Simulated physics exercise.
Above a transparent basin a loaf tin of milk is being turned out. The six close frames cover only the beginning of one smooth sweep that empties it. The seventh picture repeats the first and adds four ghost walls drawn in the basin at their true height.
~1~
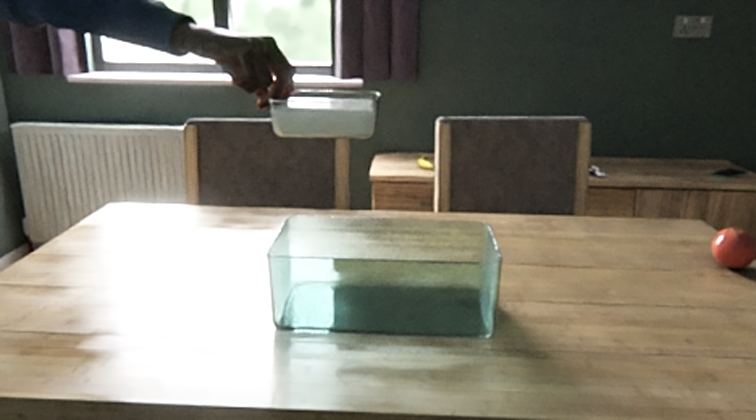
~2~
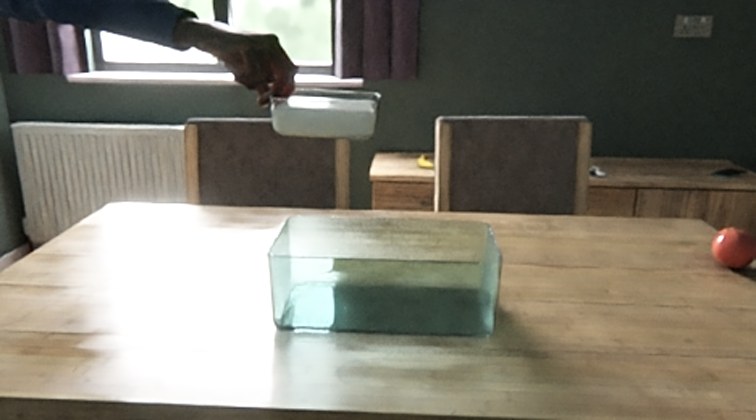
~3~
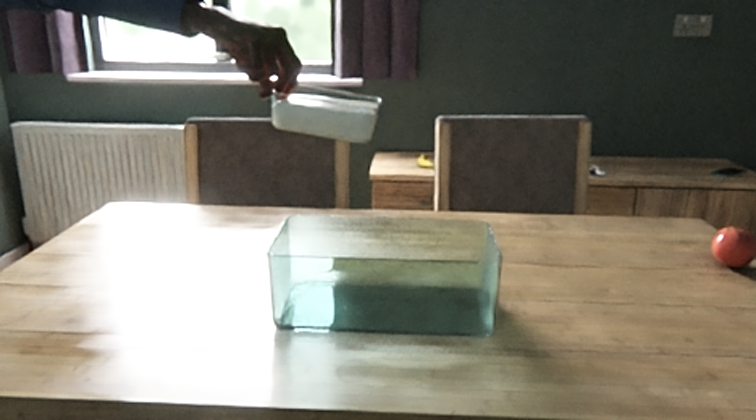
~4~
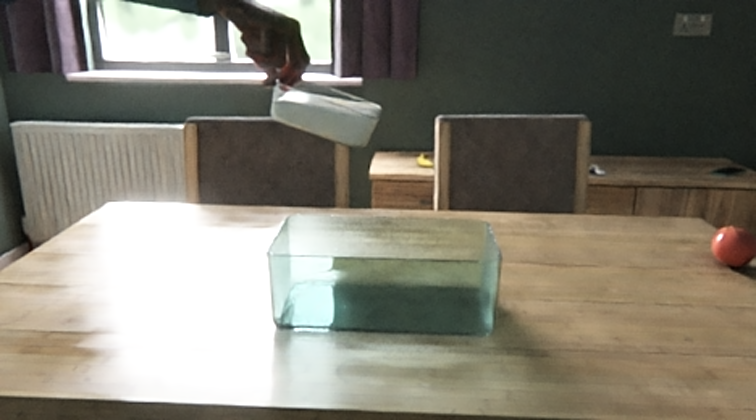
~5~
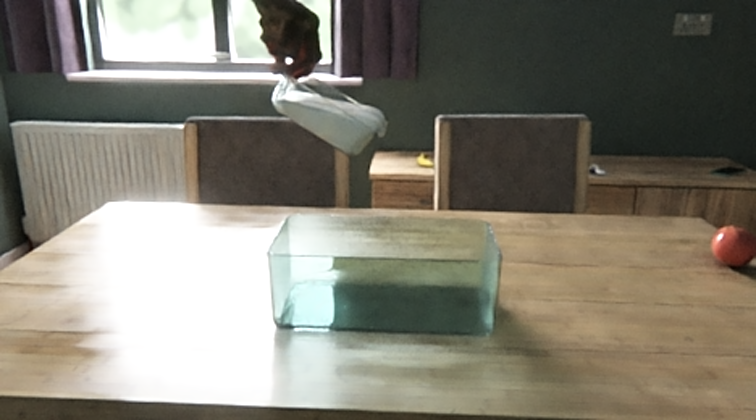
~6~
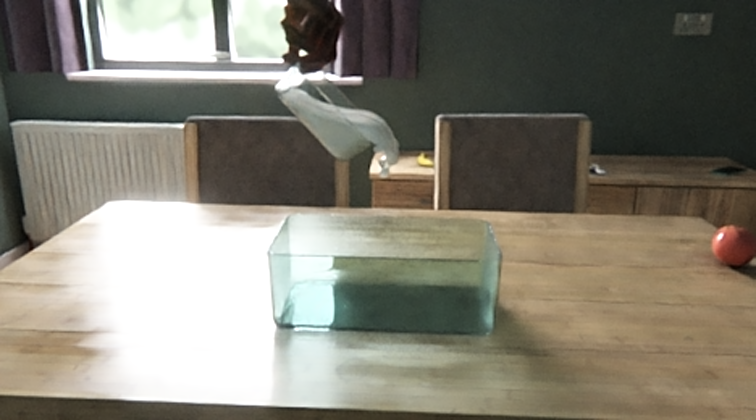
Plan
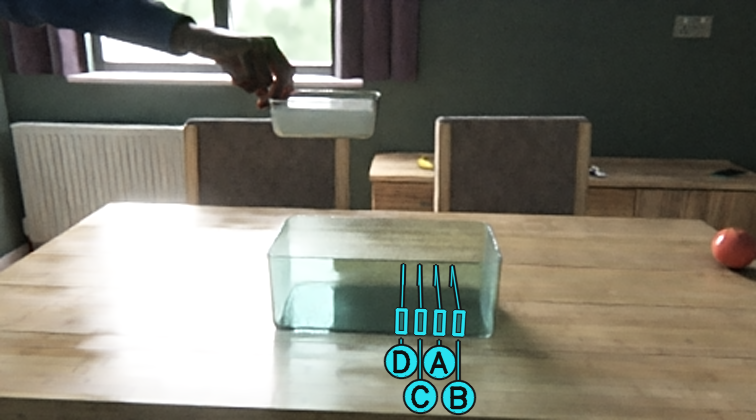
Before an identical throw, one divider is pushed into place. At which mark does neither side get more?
C.
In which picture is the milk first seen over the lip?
Picture 5.
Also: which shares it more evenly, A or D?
Slot D.
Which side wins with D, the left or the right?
The right one.
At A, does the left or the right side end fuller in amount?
The left side.
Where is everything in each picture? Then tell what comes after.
The first picture shows upright, lip at (377, 96); basin from (272, 326) to (494, 334); nothing has left yet.
The second picture shows tipped about 2°, lip at (378, 98); nothing has left yet.
The third picture shows tipped about 9°, lip at (379, 103); nothing has left yet.
The fourth picture shows tipped about 19°, lip at (379, 112); nothing has left yet.
The fifth picture shows tipped about 32°, lip at (378, 124); milk is over the lip, down to (383, 129).
The sixth picture shows tipped about 47°, lip at (373, 136); milk is over the lip, down to (384, 169).
On the marked copy, A at (439, 340); B at (458, 341); C at (420, 340); D at (401, 339).
Choosing A, about 85 % ends left of the wall and 11 % right of it; 5 % is lost outside.
Choosing B, about 87 % ends left of the wall and 9 % right of it; 4 % is lost outside.
Choosing C, about 49 % ends left of the wall and 48 % right of it.
Choosing D, about 27 % ends left of the wall and 70 % right of it; 3 % is lost outside.
